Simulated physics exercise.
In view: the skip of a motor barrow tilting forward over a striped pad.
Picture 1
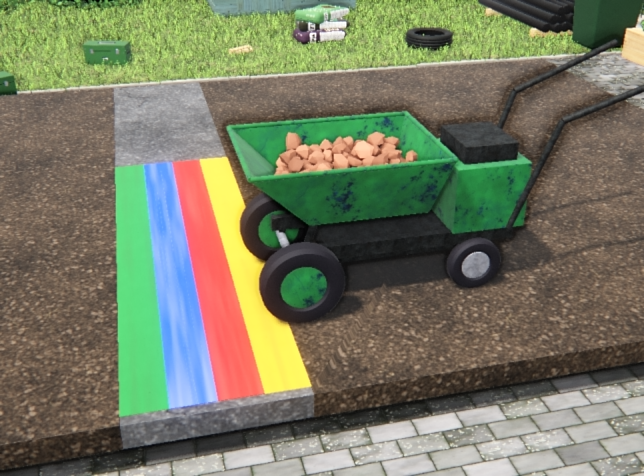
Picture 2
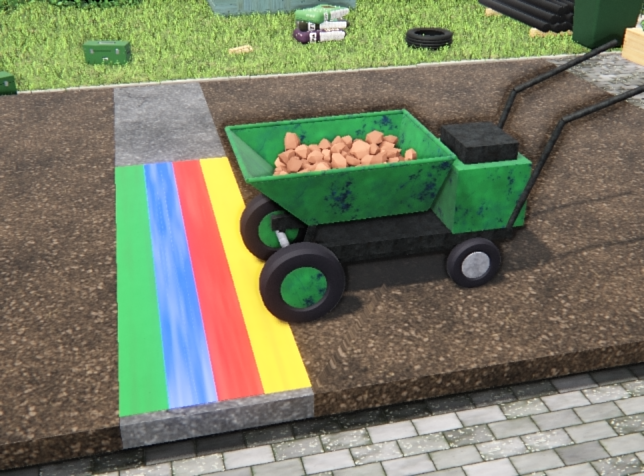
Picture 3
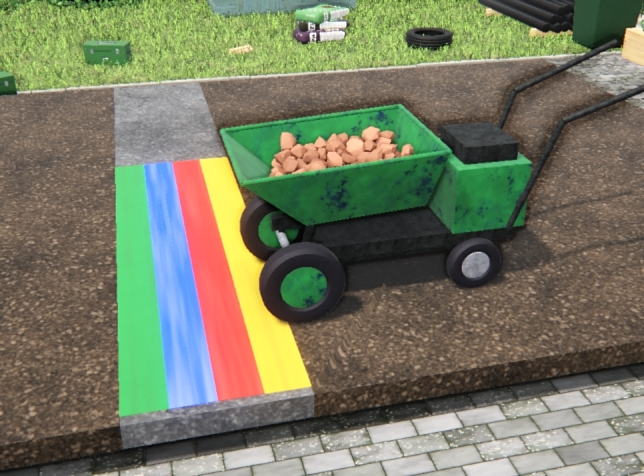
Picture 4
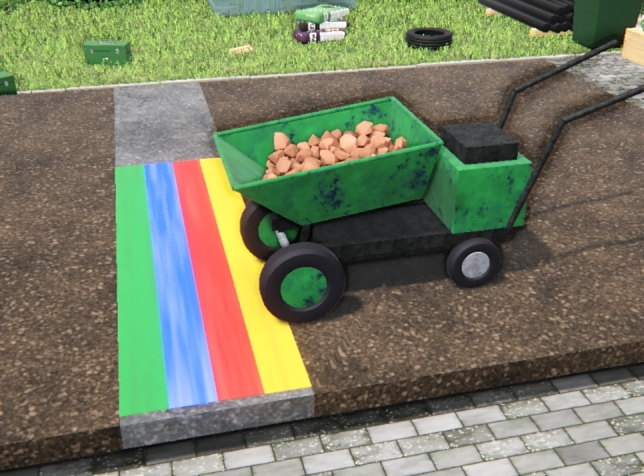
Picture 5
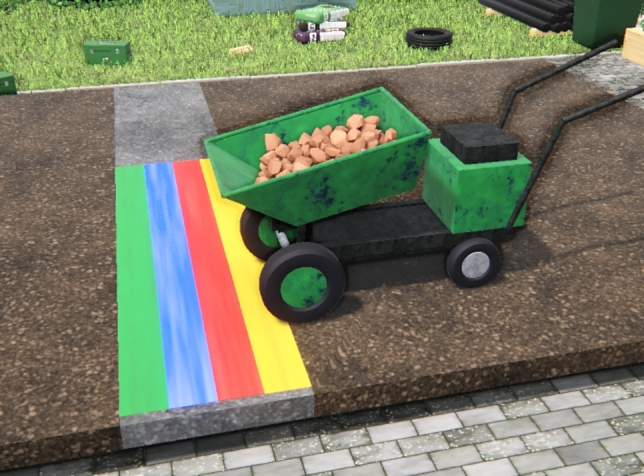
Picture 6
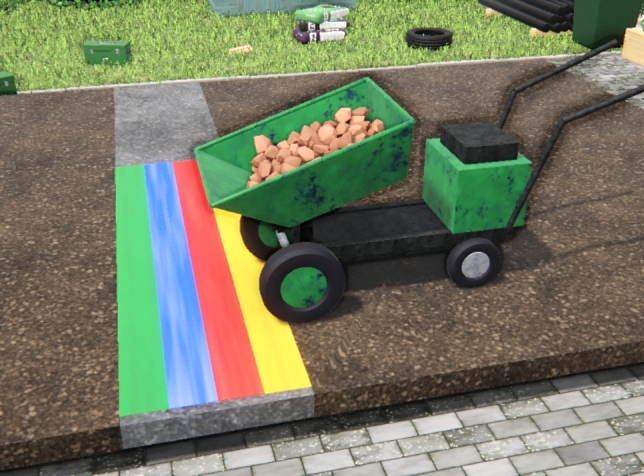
The footage shows a green motor barrow loaded with rubble standing beside a pad striped green, blue, red and yellow; its skip starts level, then gradually tilts forward to the left, its rear rising clear of the body.
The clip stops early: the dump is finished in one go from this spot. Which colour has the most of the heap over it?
The green strip carries the most.
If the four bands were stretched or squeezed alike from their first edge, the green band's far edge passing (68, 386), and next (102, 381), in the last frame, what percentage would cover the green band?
The first gives 30 %, the second 40 %.
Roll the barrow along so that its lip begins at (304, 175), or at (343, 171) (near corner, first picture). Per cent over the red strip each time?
First some 10, then 30 per cent.
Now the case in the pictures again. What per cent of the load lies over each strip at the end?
Yellow strip: 0 %, red strip: 0 %, blue strip: 5 %, green strip: 35 %.
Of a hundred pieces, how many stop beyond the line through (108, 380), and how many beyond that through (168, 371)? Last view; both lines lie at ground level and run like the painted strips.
In turn 40 and 80 in a hundred.
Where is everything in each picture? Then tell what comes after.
The first frame shows lip of the skip near (251, 180), level; top of the load near (338, 164), lumps of rubble; yellow strip near (276, 350); red strip near (232, 357); blue strip near (188, 363); green strip near (142, 370).
The second frame shows lip of the skip near (249, 181), level; top of the load near (353, 162).
The third frame shows lip of the skip near (243, 184), tipped barely; top of the load near (366, 158).
The fourth frame shows lip of the skip near (234, 189), tipped a little; top of the load near (359, 154).
The fifth frame shows lip of the skip near (224, 196), tipped a little; top of the load near (364, 152).
The sixth frame shows lip of the skip near (212, 206), tipped clearly; top of the load near (353, 146); yellow strip near (276, 350); red strip near (232, 357); blue strip near (188, 363); green strip near (142, 370).
Shortly afterwards, skip tipped steeply; the whole lot in the skip.
Next, skip tipped right over; near half in the skip; a little over the blue strip; near a third over the green strip; a little off the paint.
Some moments later, skip tipped right over; near a quarter in the skip; a little over the blue strip; near a third over the green strip; near half off the paint.
In the end, skip tipped right over; near a quarter in the skip; none at all over the yellow strip; none at all over the red strip; a little over the blue strip; near a third over the green strip; near half off the paint.
